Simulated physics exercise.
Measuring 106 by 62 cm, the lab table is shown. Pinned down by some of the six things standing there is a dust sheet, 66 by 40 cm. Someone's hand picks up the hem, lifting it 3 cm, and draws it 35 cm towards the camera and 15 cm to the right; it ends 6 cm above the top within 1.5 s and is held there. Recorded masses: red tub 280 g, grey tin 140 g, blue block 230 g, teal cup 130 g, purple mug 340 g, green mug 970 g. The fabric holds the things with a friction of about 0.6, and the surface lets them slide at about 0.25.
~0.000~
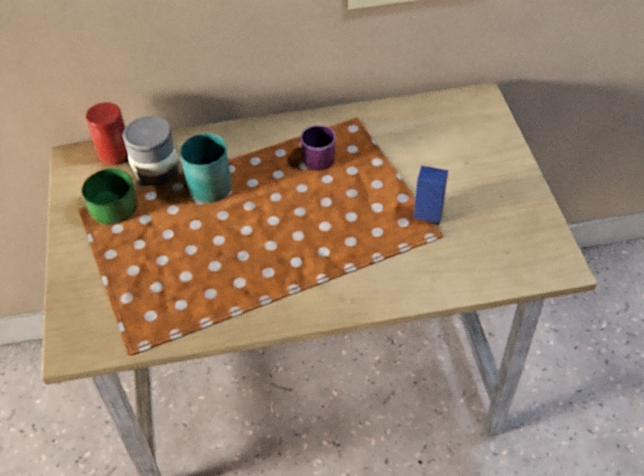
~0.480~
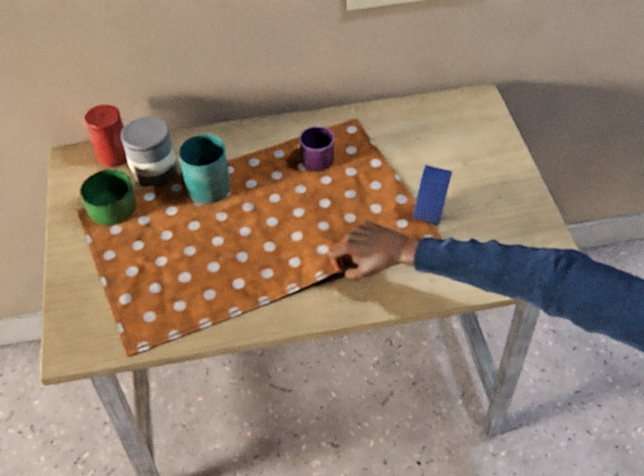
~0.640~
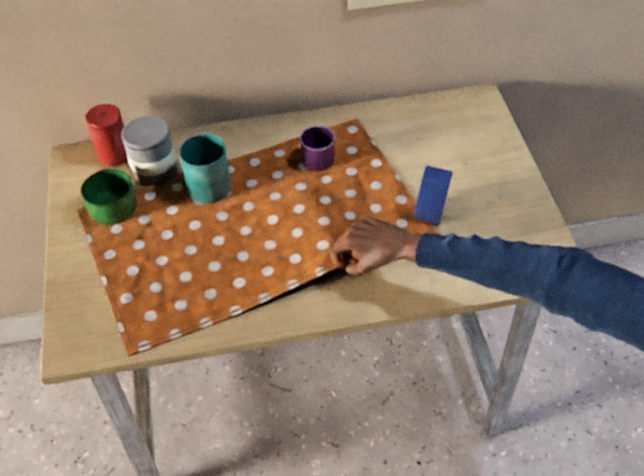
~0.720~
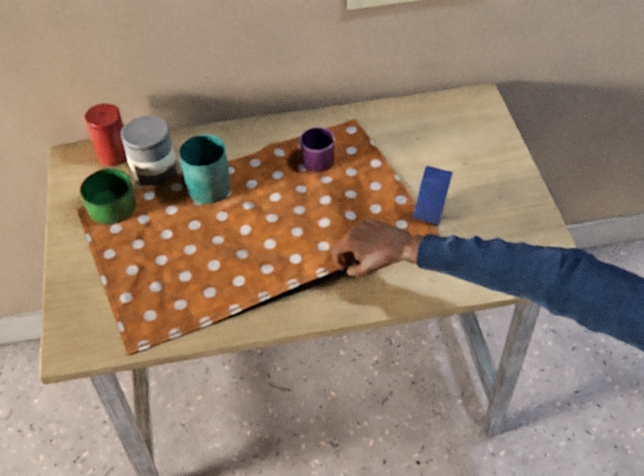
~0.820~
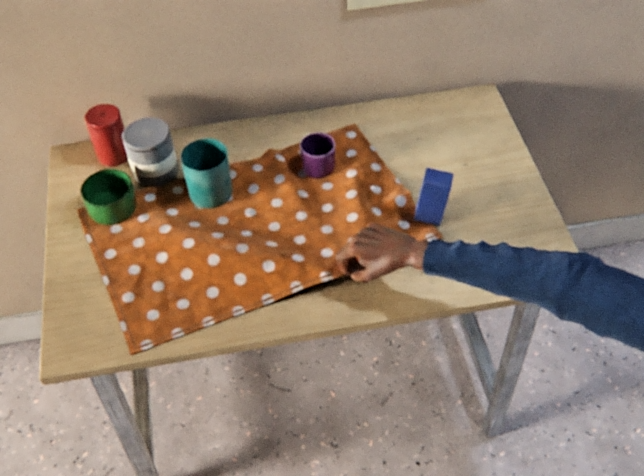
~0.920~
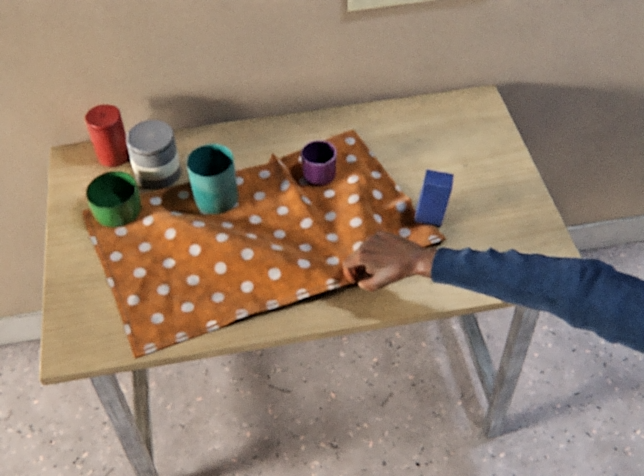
In this clip, a hand reaches in from the right and grips the front edge of an orange polka-dot cloth on a table, then pulls it slightly, wrinkling it and shifting the purple, teal, grey and green containers a little.
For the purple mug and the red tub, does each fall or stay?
Watch the purple mug hang in there, watch the red tub hang in there.
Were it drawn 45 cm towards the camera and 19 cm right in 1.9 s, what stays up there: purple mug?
In that case the purple mug is lost over the edge.
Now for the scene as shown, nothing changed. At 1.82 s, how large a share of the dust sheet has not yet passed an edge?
Around 50 percent.
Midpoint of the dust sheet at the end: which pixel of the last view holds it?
Midpoint, last view: Approx. (380, 339).
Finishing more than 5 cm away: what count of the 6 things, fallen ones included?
Total: 3.
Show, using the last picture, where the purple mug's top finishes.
End position in the last picture: Approx. (422, 275).
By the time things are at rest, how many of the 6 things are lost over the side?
That gives 0.
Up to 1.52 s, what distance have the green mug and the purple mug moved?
I'd put the green mug at some 20 centimetres and the purple mug at some 25 centimetres.
By 1.2 s, 95 % of the dust sheet is still over the top; purple mug 15 cm off its start, teal cup 14 cm off its start, green mug 11 cm off its start.
By 1.5 s, 70 % of the dust sheet is still over the top; purple mug 27 cm off its start, teal cup 26 cm off its start, green mug 22 cm off its start.
By 1.8 s, 50 % of the dust sheet is still over the top; purple mug 37 cm off its start at (404, 257), teal cup 35 cm off its start at (324, 238), green mug 30 cm off its start at (216, 251).
By 2.1 s, 45 % of the dust sheet is still over the top; purple mug 42 cm off its start, teal cup 39 cm off its start, green mug 34 cm off its start.
By 3.7 s, 45 % of the dust sheet is still over the top; purple mug 42 cm off its start at (422, 275), red tub 0 cm off its start at (102, 115), teal cup 39 cm off its start at (340, 250), green mug 34 cm off its start at (230, 265).
